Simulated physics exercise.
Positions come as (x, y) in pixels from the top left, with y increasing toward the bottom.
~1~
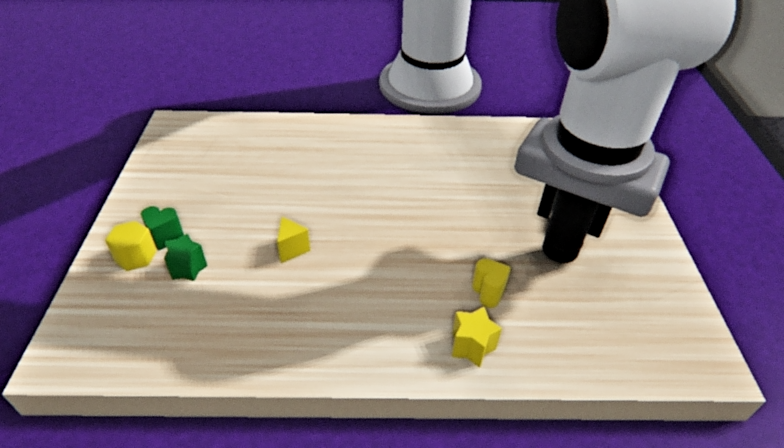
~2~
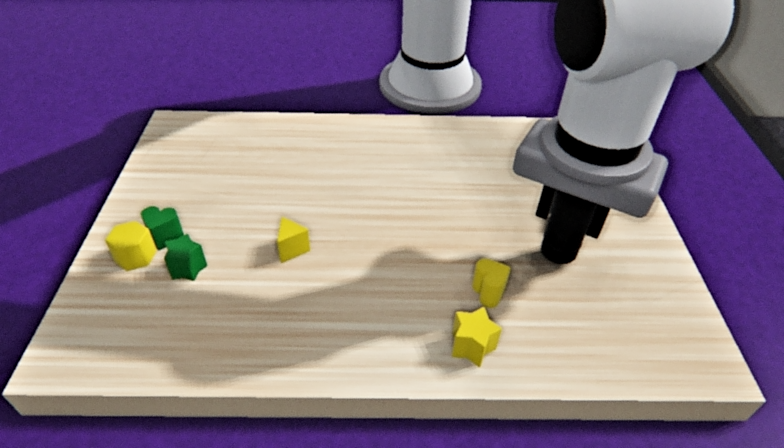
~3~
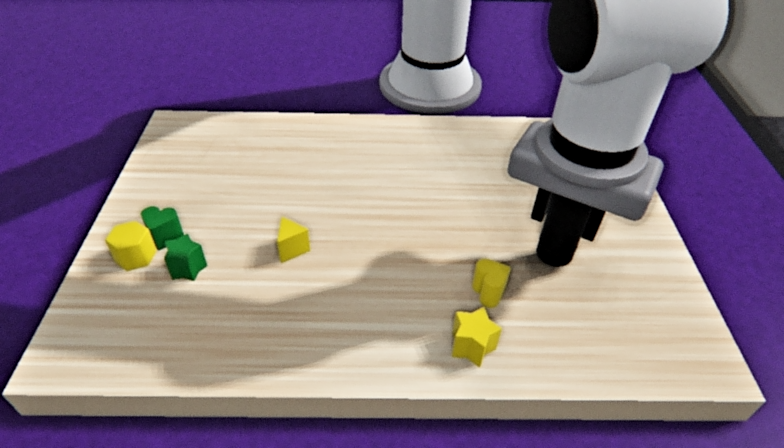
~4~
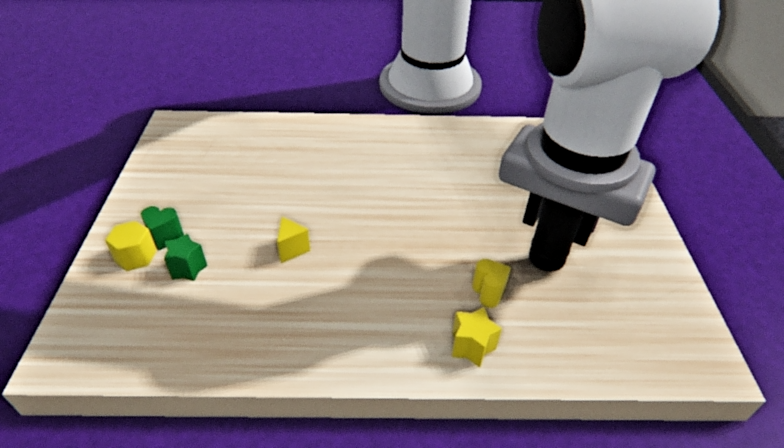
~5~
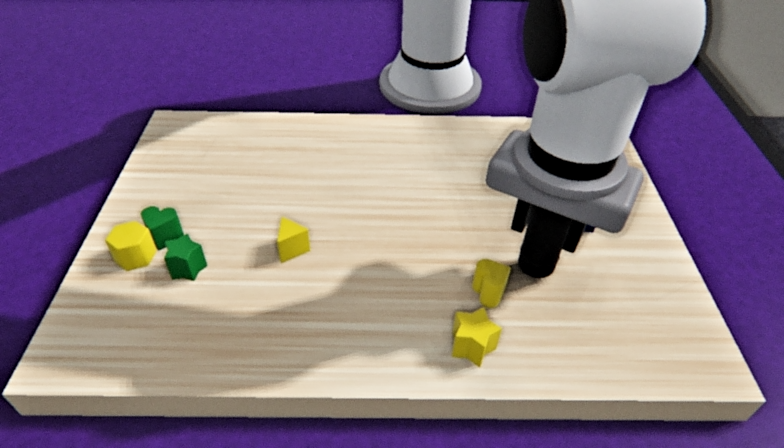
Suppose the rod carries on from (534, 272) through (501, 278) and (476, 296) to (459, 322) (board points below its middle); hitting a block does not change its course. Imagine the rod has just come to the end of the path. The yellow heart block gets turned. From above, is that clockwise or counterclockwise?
From overhead, the rotation is clockwise.
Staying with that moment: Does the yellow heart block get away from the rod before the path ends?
I'd say no.
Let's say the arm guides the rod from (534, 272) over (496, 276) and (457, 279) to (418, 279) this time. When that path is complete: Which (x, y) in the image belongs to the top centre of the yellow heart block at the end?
I think it will end close to (475, 283).
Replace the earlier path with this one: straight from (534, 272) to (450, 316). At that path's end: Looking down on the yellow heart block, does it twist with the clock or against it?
Looking down, my answer is that the yellow heart block rotates clockwise.
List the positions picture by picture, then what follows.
Tip of the rod (560, 251), middles of tops, yellow star-shaped block (477, 325), yellow heart block (493, 271), in the first picture.
Rod (558, 252), nothing pushed, in the second picture.
Rod (554, 254), nothing pushed, in the third picture.
Rod (547, 259), nothing pushed, in the fourth picture.
Rod (536, 265), yellow star-shaped block (477, 325), yellow heart block (493, 271), in the fifth picture.
The first path, step by step. One third of the way, rod (502, 272); yellow heart block (487, 276).
Two thirds of the way, rod (477, 290); yellow heart block (462, 296).
At the end, rod (460, 315); yellow star-shaped block (474, 337), turned 45° anticlockwise; yellow heart block (437, 319), turned 25° clockwise.
